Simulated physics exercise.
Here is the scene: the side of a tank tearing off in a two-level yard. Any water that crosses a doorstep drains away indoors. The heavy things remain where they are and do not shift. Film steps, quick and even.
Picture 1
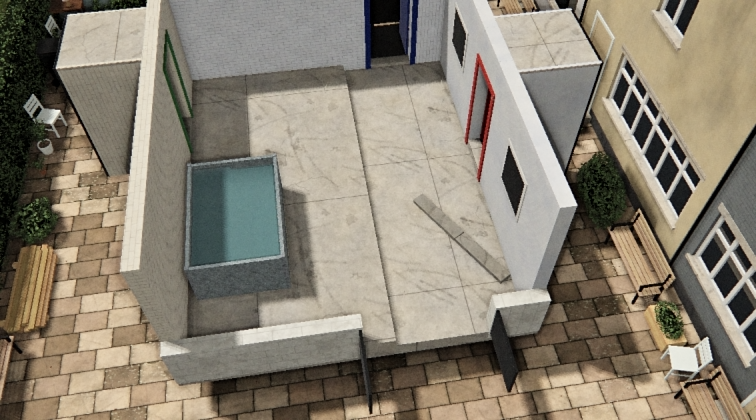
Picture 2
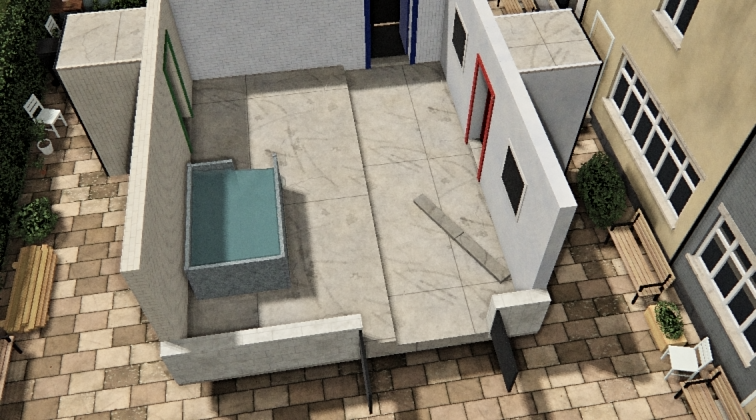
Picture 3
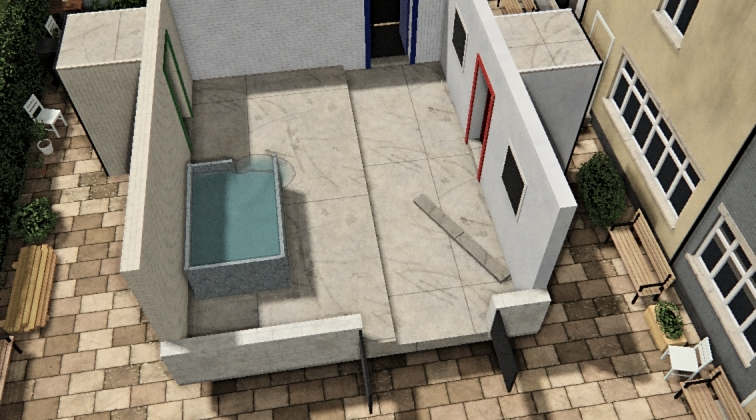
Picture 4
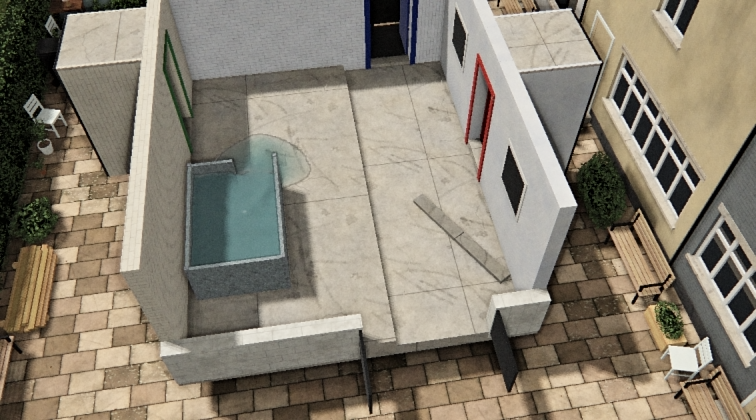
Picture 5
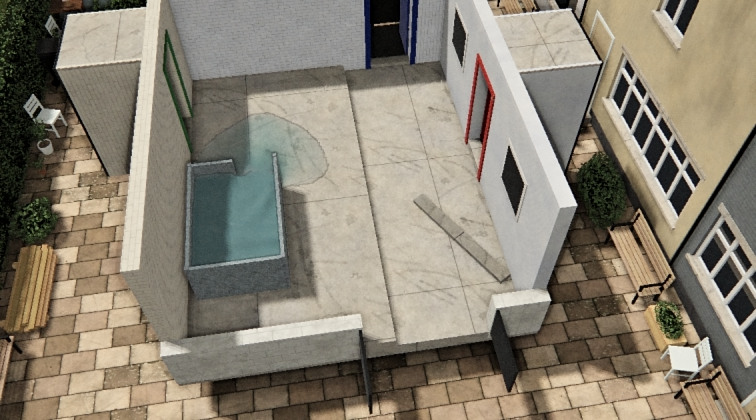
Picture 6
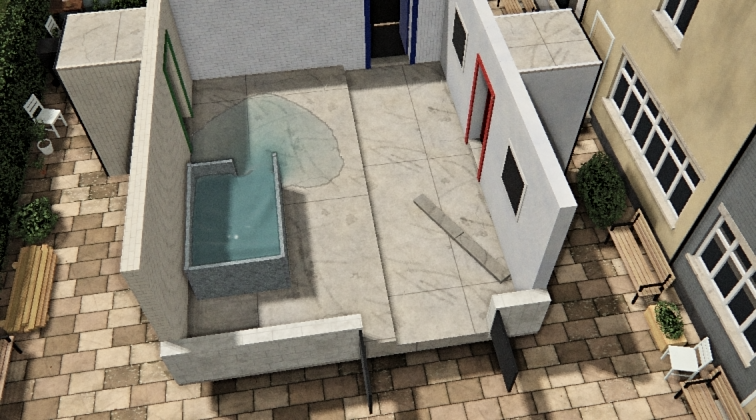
Water sat still in a stone tank inside a walled yard, then poured out through a gap in its far side and spread across the pale floor in a widening, rounded puddle.
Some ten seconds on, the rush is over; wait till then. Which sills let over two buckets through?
My prediction: The red door receives no more than two buckets; the blue door receives more than two buckets; the green door receives more than two buckets.
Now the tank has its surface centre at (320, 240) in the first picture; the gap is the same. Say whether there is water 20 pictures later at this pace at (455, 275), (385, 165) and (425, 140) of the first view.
Point by point: Still bare; swamped; swamped.
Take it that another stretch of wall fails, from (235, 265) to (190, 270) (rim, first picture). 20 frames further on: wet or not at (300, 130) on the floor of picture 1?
Spot status: Not reached.
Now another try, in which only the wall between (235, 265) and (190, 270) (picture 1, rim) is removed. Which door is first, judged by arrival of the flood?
My pick is the green one.
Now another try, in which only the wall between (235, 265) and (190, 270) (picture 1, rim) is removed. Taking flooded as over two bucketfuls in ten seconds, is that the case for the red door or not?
Result: Red door remains beneath it.
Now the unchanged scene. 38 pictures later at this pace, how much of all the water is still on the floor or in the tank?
Roughly 94 %.
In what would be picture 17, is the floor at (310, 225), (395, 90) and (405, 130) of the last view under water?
Result, in order: Unflooded / waterlogged / waterlogged.
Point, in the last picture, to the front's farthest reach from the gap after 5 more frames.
My estimate: Roughly (349, 73).
A moment on, water covers 35 % of the floor; the red door not reached, the blue door not reached, the green door under two buckets in.
Next, water covers 45 % of the floor; the red door not reached, the blue door under two buckets in, the green door over two buckets in.
Then, water covers 45 % of the floor; the red door not reached, the blue door under two buckets in, the green door over two buckets in.
Later, water covers 65 % of the floor; the red door wet at the sill, nothing in, the blue door over two buckets in, the green door far over two buckets in.
In the end, water covers 75 % of the floor; the red door wet at the sill, nothing in, the blue door over two buckets in, the green door far over two buckets in.
